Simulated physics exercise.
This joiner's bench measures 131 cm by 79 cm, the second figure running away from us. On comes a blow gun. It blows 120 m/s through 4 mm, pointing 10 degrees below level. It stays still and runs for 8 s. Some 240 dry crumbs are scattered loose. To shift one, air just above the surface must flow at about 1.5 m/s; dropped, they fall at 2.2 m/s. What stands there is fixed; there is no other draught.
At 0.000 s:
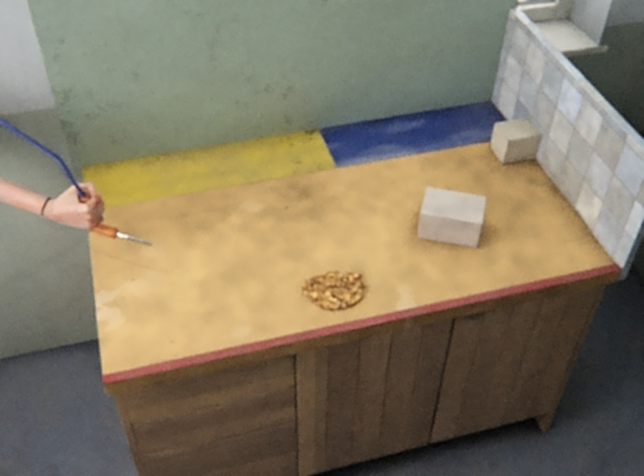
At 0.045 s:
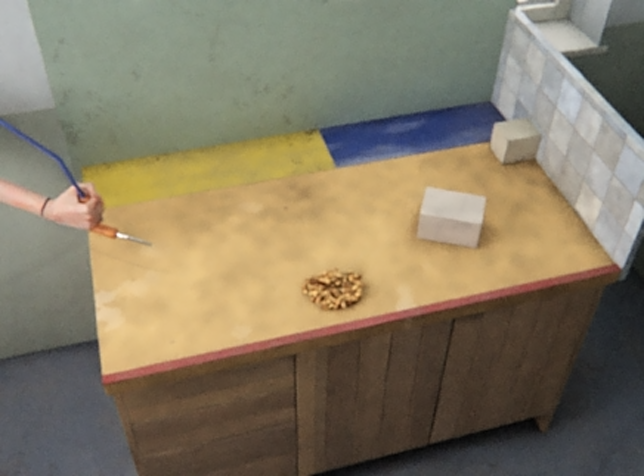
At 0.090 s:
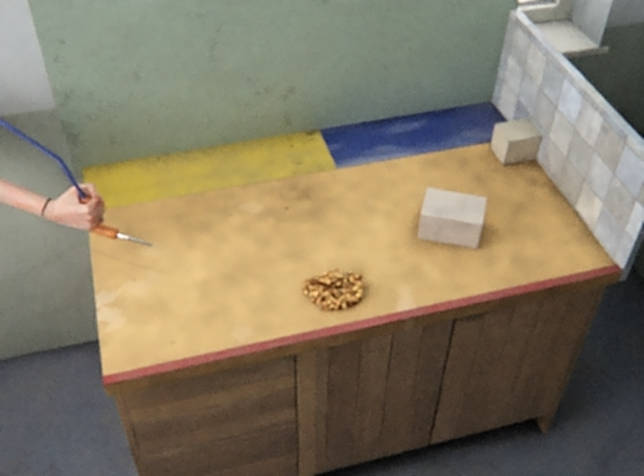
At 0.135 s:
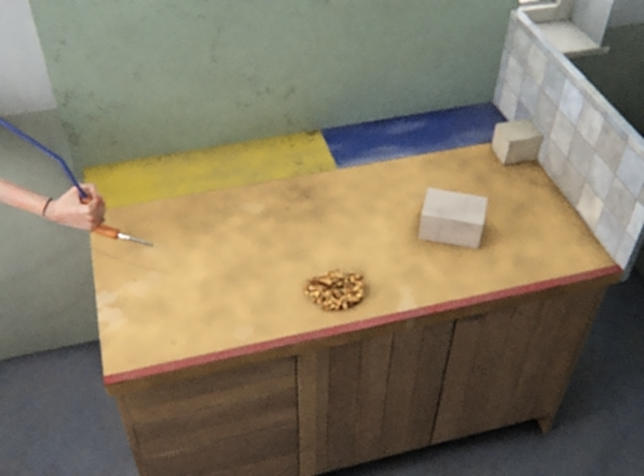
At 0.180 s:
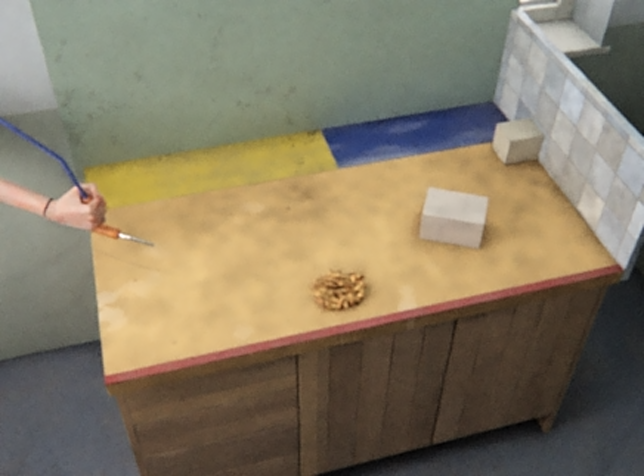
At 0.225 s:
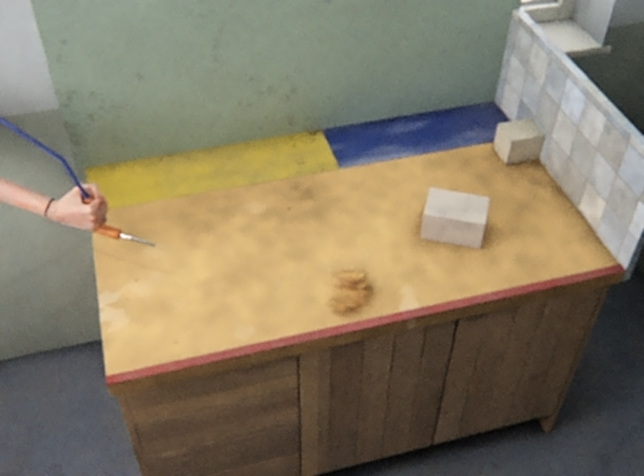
On a joiner's bench, a hand holding a blow gun at left, a pile of dry crumbs resting, then shifting slightly right.
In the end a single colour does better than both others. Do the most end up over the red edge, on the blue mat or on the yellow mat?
It is red.
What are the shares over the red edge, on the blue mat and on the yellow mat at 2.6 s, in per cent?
Roughly 100 % red, 0 % blue, 0 % yellow.
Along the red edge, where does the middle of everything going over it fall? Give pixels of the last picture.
The middle of the crossings lies near (444, 311) in the last picture.
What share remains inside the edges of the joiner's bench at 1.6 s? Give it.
The share then is about 3 %.
After 1.6 s, 3 % are on the move or not yet settled, 0 % are on the yellow mat, 97 % over the red edge and 0 % on the blue mat.
After 2.6 s, 3 % are on the move or not yet settled, 0 % are on the yellow mat, 97 % over the red edge and 0 % on the blue mat.
After 4.4 s, 3 % are on the move or not yet settled, 0 % are on the yellow mat, 97 % over the red edge and 0 % on the blue mat.
After 8.0 s, at the end, 0 % are on the yellow mat, 97 % over the red edge and 0 % on the blue mat.
